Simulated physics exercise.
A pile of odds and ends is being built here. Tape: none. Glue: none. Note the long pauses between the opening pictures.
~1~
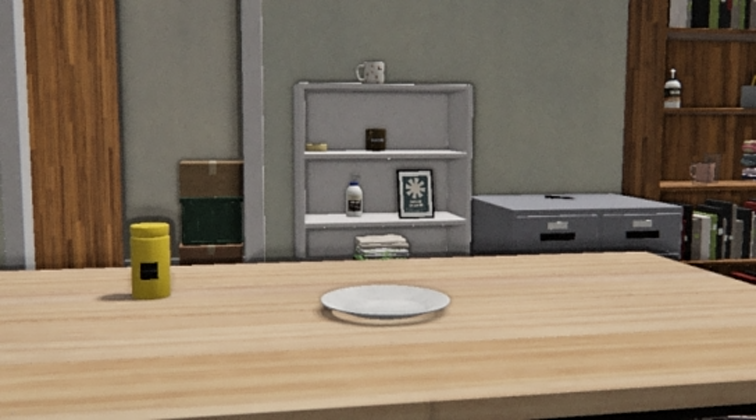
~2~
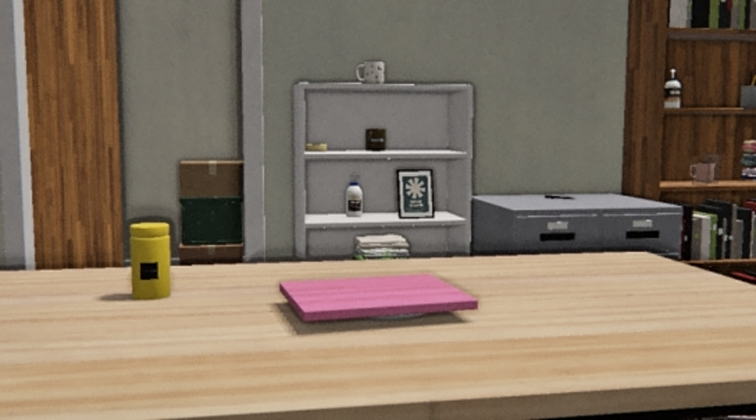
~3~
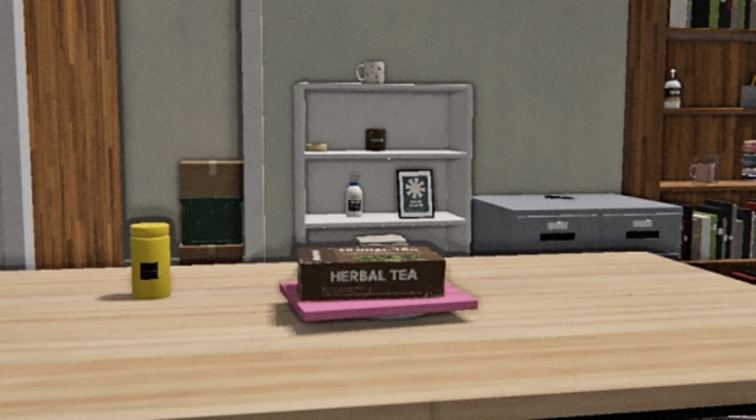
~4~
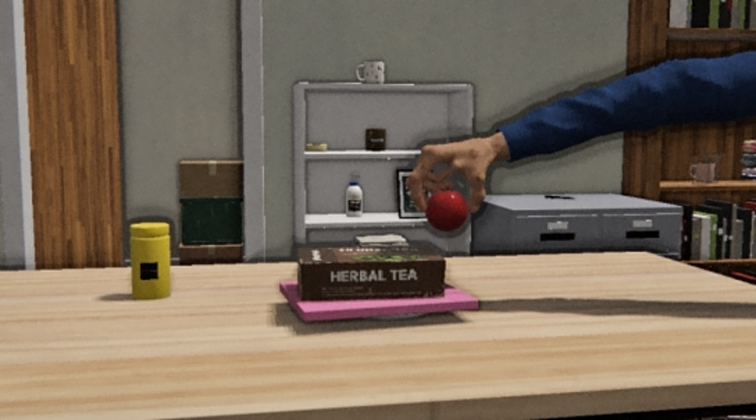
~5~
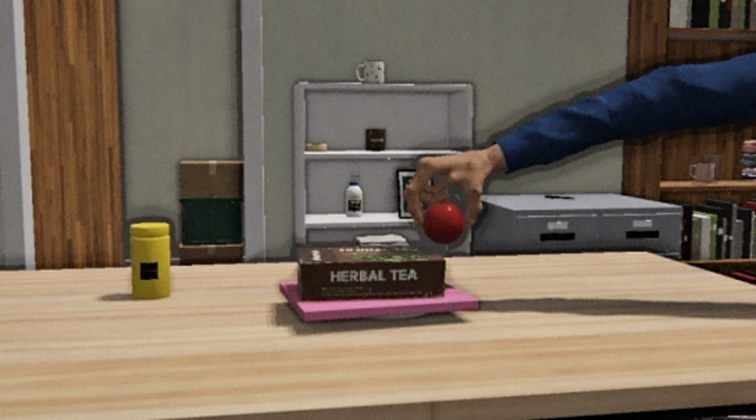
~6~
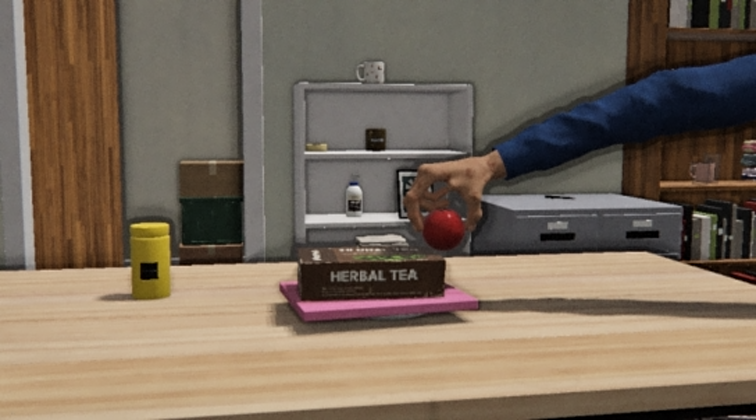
In this clip, a white plate sits beside a yellow jar on a wooden table, then a pink slab and a brown herbal tea packet appear stacked on it, and a hand lowers a red tomato slightly onto the packet's right end.
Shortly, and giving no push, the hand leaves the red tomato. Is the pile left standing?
It doesn't stay upright.
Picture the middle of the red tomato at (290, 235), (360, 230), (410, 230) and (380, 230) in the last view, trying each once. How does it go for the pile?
Outcomes in order: A collapse, no collapse, no collapse, no collapse.
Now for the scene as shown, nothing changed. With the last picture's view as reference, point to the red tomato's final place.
About (541, 284).
Then, 0.40 s on from there, red tomato now fallen.
Then, 0.80 s on from there, nothing new.
In the end, fallen, red tomato; the other 4 unmoved. At the end, from the last picture's camera, red tomato near (542, 284). The pile gives way.
